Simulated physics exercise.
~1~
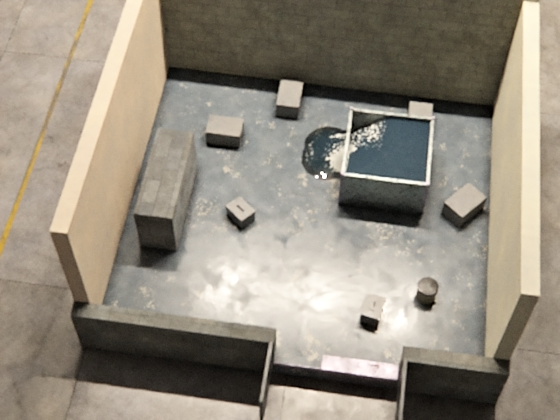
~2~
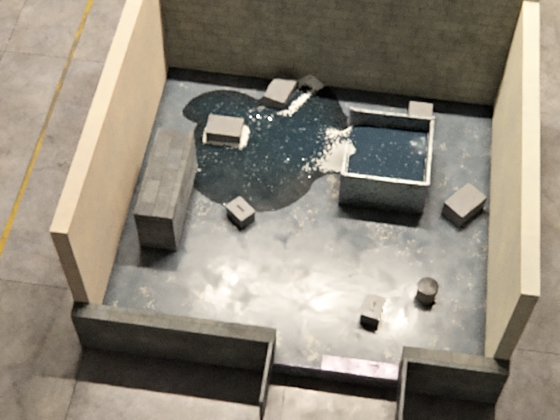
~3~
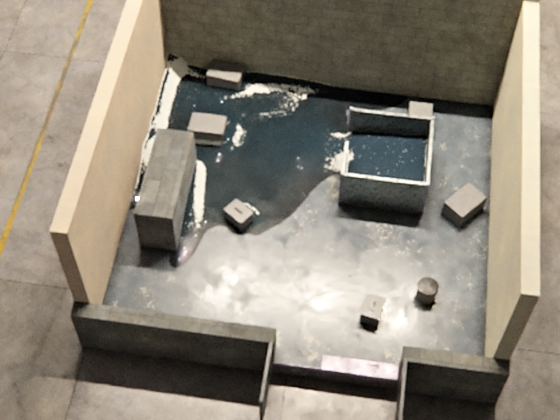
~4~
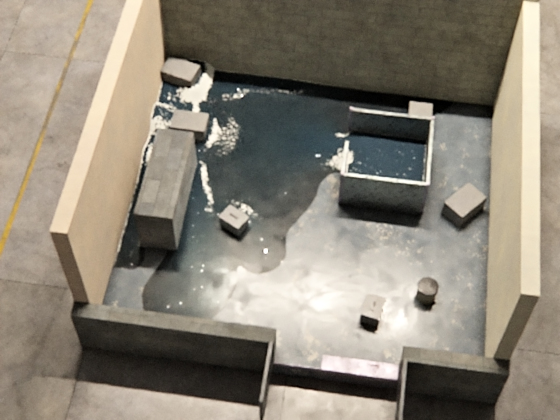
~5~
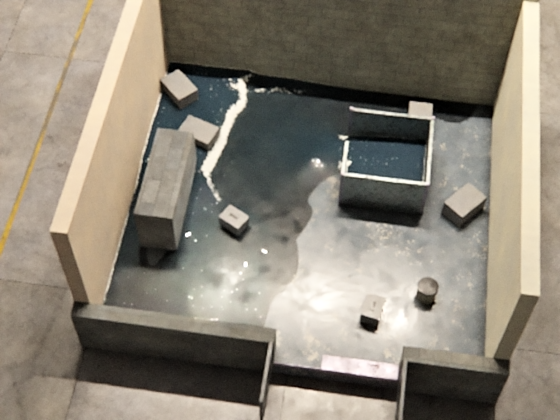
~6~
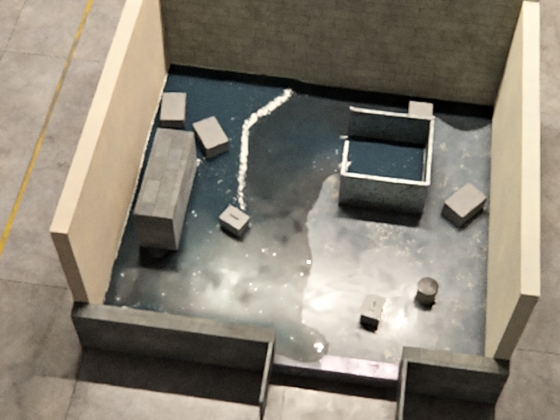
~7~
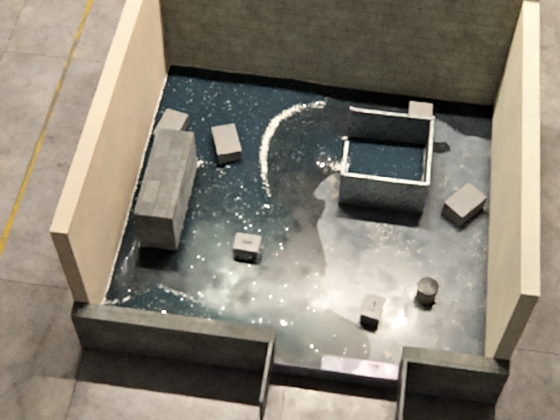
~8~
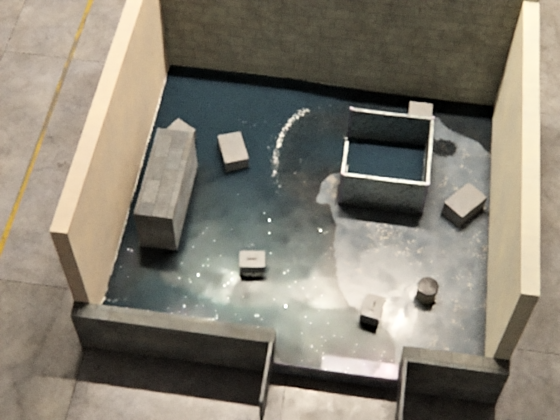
We see a walled floor from above as water bursts from the left side of a dark open tank, spreads left around a large grey block and then toward the front, shifting several small grey boxes, while others on the right stay put and water covers much of the floor.
